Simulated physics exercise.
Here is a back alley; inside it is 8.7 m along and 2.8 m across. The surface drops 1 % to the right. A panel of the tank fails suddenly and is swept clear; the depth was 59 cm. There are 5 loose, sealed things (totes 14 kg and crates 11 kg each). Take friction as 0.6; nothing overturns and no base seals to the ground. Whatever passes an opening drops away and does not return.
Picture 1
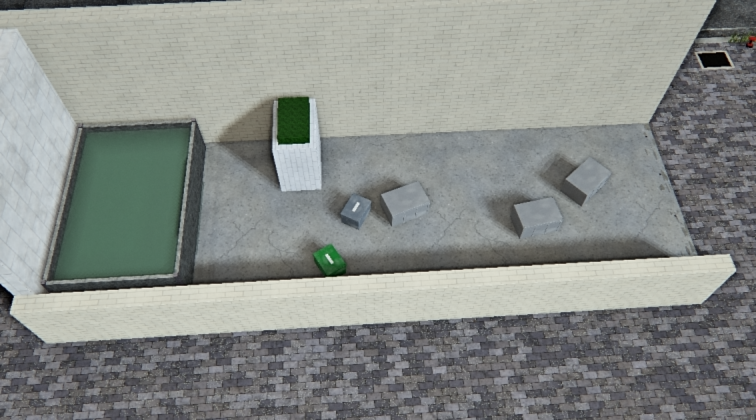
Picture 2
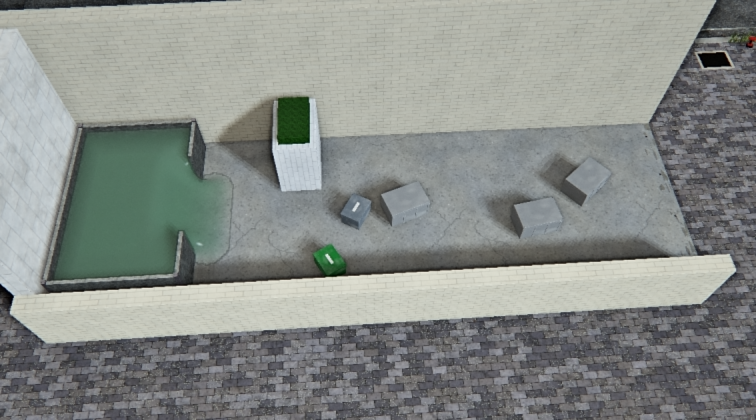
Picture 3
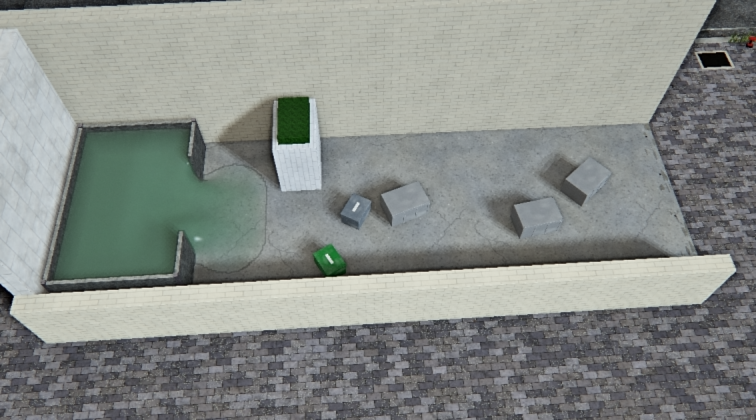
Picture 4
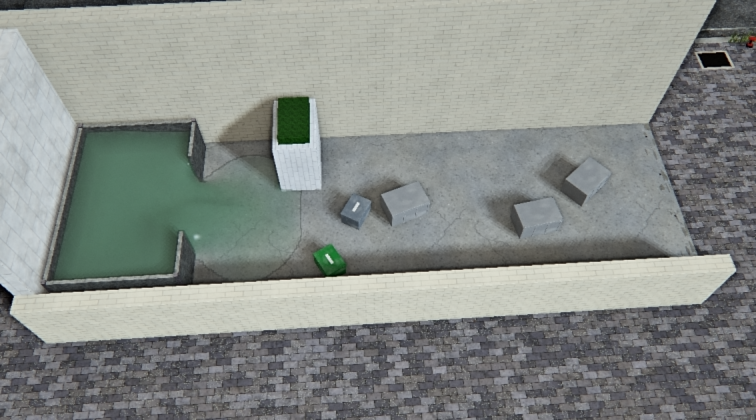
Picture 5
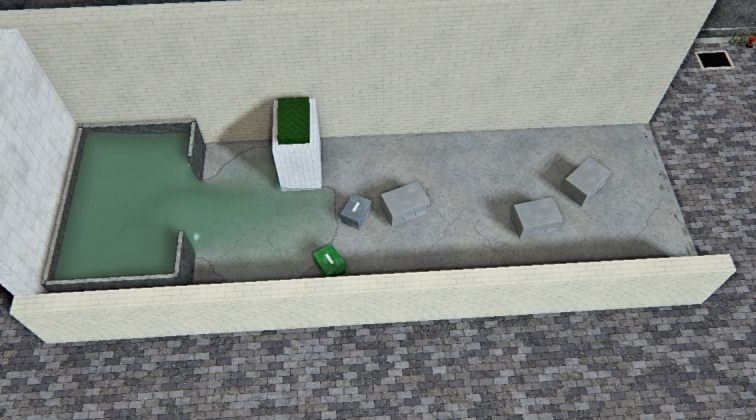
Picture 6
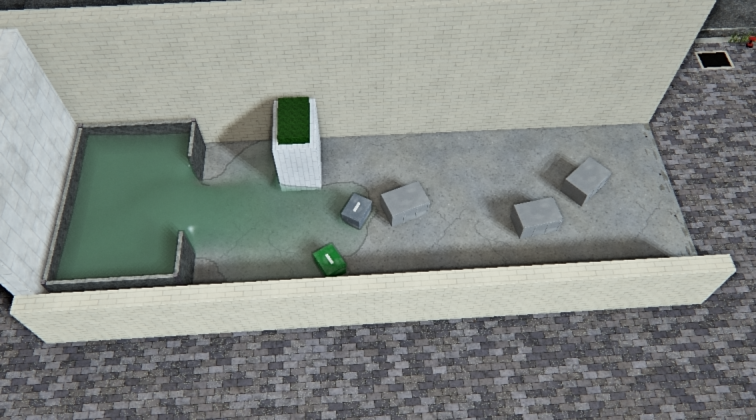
Greenish water sits in a walled tank at the left end of an alley until part of the tank's right side disappears and it pours through the gap. The water spreads rightward across the floor in a widening sheet, passes the white block and reaches the small gray and green boxes, which stay in place.
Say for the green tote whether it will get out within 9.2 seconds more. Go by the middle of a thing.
The green tote gets out.
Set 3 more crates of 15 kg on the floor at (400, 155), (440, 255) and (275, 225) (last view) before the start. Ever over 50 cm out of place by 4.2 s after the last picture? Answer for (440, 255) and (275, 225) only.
In that order: Over, over.
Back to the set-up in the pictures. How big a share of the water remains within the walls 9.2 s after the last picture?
About 42 per cent.
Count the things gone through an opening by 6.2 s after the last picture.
I count 5.
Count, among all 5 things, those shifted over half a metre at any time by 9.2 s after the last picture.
That makes 5.
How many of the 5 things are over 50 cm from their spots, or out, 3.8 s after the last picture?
I count 5.
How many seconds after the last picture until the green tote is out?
At about 3.0 s.
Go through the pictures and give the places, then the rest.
The green tote at (329, 259) rests on the ground; 3.8 m2 under water; 0 of 5 have shifted, in the first frame.
The green tote at (329, 259), on the bottom; 4.5 m2 under water; 0 of 5 have shifted, in the second frame.
The green tote at (329, 259) rests on the ground; 5.4 m2 under water; 0 of 5 have shifted, in the third frame.
The green tote at (329, 259) rests on the ground; water covers 6.4 m2; 0 of 5 have shifted, in the fourth frame.
The green tote at (329, 259) rests on the ground; water covers 7.4 m2; 0 of 5 have shifted, in the fifth frame.
The green tote at (329, 259) rests on the ground; 8.0 m2 under water; 0 of 5 have shifted, in the sixth frame.
Then, 1.2 s after the last picture the green tote is near (450, 268), 1.7 m from its start, afloat; 0 of 5 are out; 1 afloat.
Then, 3.8 s after the last picture the green tote has gone out; 5 of 5 are out; 0 afloat.
Then, 6.2 s after the last picture the green tote has gone out; 5 of 5 are out; 0 afloat.
Then, 9.2 s after the last picture the green tote has gone out; 5 of 5 are out; 0 afloat.
